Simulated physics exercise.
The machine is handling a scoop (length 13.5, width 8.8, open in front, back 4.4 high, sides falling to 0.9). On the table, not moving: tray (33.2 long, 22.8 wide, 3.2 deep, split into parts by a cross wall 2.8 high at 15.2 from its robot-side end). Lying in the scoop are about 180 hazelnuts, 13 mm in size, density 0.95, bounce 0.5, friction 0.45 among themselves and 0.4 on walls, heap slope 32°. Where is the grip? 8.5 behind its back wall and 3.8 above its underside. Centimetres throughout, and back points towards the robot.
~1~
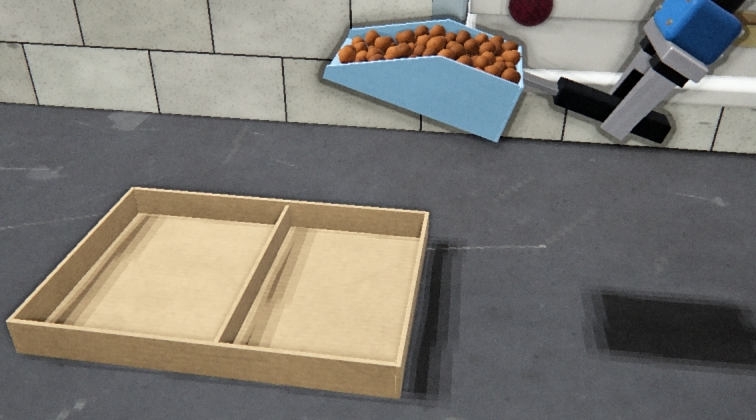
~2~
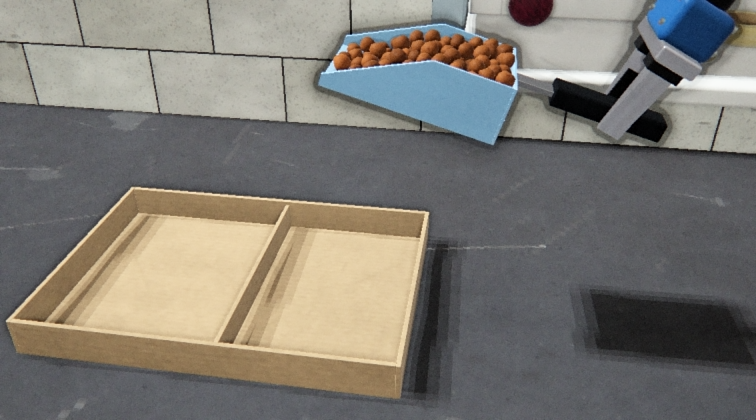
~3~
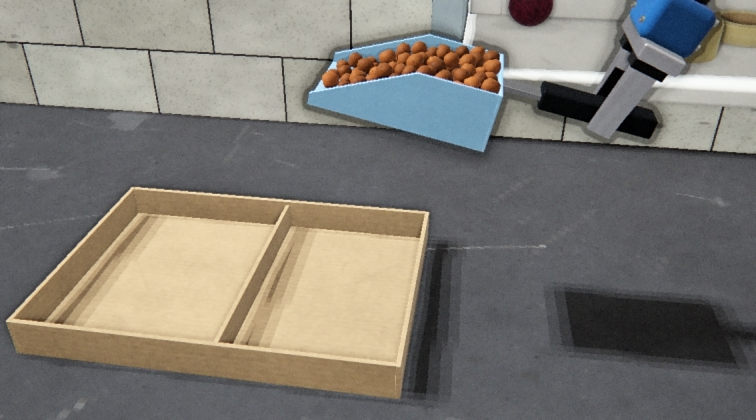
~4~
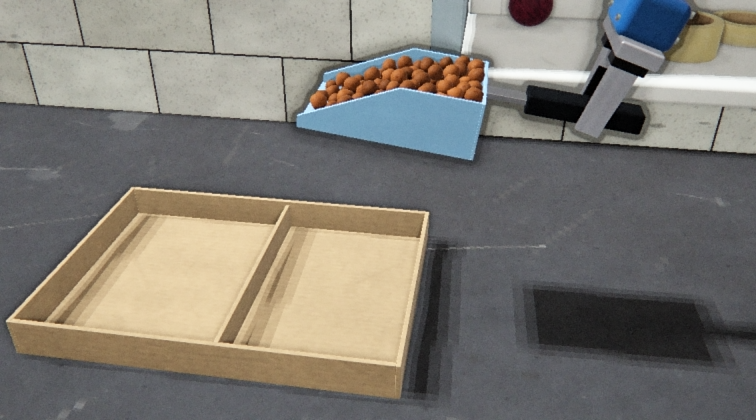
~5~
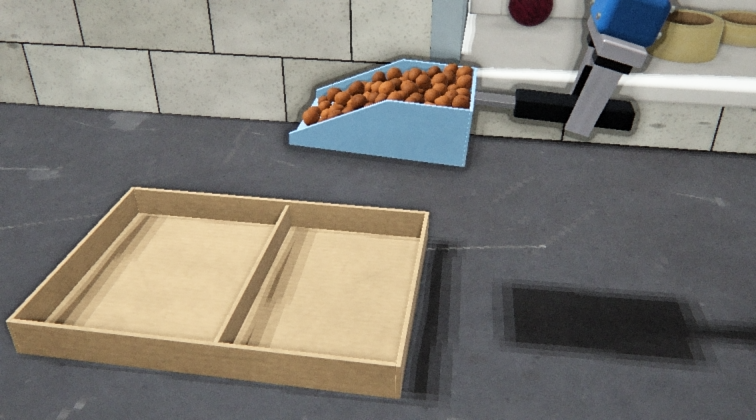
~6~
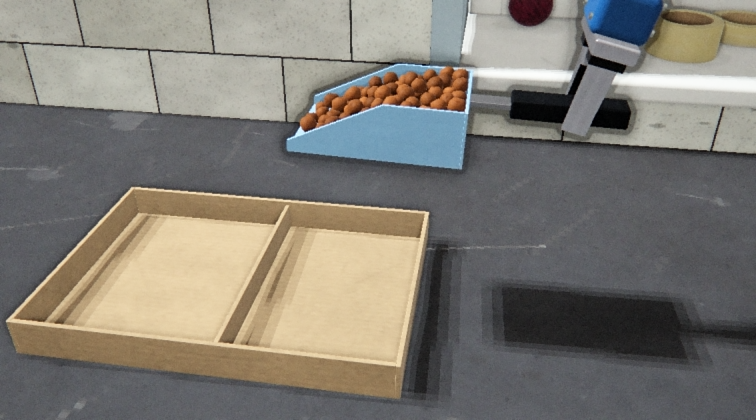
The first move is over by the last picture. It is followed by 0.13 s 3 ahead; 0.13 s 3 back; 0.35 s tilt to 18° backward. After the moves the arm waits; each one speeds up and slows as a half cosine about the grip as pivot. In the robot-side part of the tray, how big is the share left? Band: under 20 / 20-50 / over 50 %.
Band: Under 20 %.
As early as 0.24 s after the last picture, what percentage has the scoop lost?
Share gone: Around 10 %.
Then, 0.24 s on, tilted 2° backward, highest piece 22 above the table; 164 on the scoop, 21 in flight or on a rim.
Then, 0.49 s on, tilted 14° backward, highest piece 25 above the table; 152 on the scoop, 18 in the robot-side part, 11 in the far-side part, 4 in flight or on a rim.
Then, 0.81 s on, tilted 18° backward, highest piece 27 above the table; 152 on the scoop, 20 in the robot-side part, 13 in the far-side part.
Then, 1.86 s on, tilted 18° backward, highest piece 27 above the table; 152 on the scoop, 20 in the robot-side part, 13 in the far-side part.
In the end, 152 on the scoop, 20 in the robot-side part, 13 in the far-side part. That is 11 % in the robot-side part of the tray.
